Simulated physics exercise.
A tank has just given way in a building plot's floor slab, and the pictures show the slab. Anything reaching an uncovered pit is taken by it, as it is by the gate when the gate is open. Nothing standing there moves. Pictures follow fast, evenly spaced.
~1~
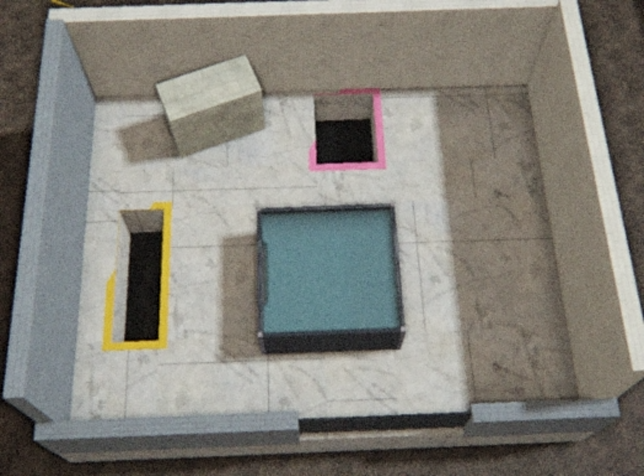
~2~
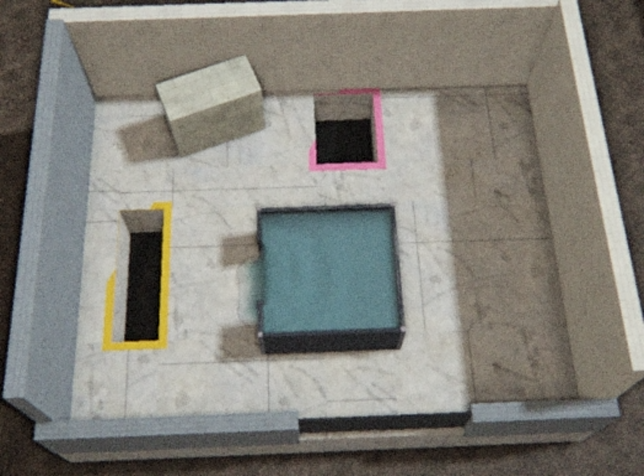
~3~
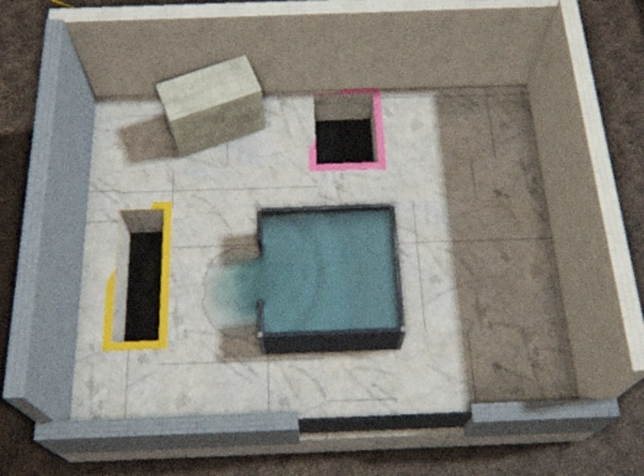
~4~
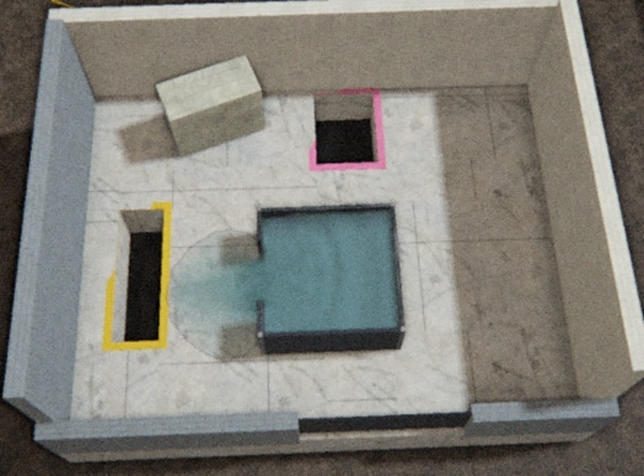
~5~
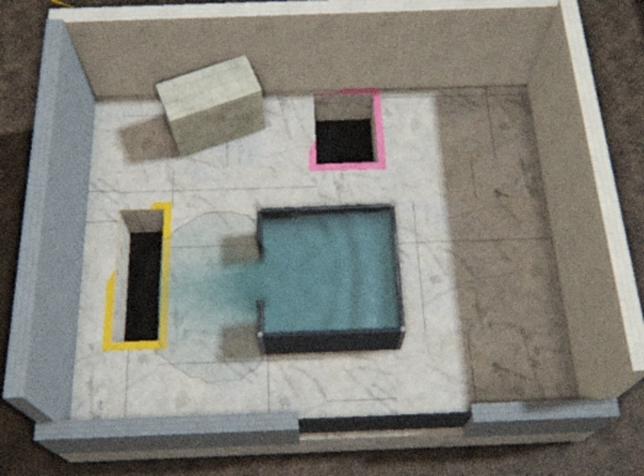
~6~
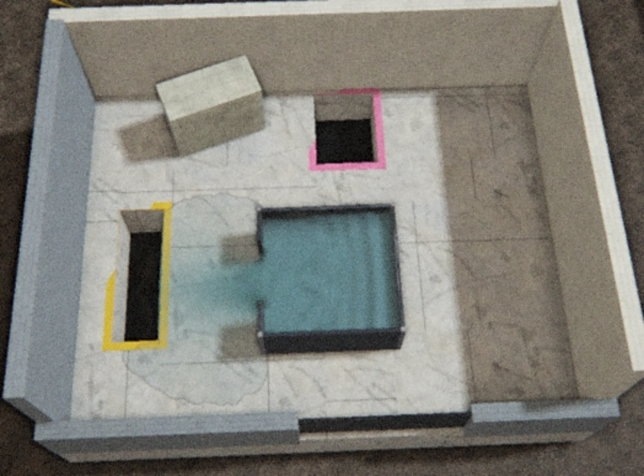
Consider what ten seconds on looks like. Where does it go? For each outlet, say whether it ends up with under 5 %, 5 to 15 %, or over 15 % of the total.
By the end, the gate has received under 5 %, the yellow pit has received more than 15 %, the pink pit has received under 5 %.
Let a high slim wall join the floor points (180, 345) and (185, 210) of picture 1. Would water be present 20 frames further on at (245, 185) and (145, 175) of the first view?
Swamped, then swamped.
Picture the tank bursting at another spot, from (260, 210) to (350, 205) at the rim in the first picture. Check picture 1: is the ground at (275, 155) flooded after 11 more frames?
Submerged.
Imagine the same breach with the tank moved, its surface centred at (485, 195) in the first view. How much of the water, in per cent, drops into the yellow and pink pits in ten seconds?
Yellow 45 %, pink 12 %.
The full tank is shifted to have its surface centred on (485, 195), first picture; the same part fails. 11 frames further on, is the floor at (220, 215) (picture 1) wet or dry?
Outcome noted: Waterlogged.
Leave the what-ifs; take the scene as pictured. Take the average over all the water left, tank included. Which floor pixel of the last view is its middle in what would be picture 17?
That comes out near (288, 296).
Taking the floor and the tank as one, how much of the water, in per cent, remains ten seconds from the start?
My reading is around 34 percent.
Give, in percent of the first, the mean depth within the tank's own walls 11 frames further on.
Somewhere around 56 %, give or take.
A moment on, water covers 20 % of the floor; the gate 0 %, the yellow pit 14 %, the pink pit 0 %.
Next, water covers 25 % of the floor; the gate 0 %, the yellow pit 25 %, the pink pit 0 %.
Then, water covers 30 % of the floor; the gate 0 %, the yellow pit 38 %, the pink pit 0 %.
Later, water covers 40 % of the floor; the gate 0 %, the yellow pit 53 %, the pink pit 0 %.
In the end, water covers 50 % of the floor; the gate 0 %, the yellow pit 65 %, the pink pit 1 %.
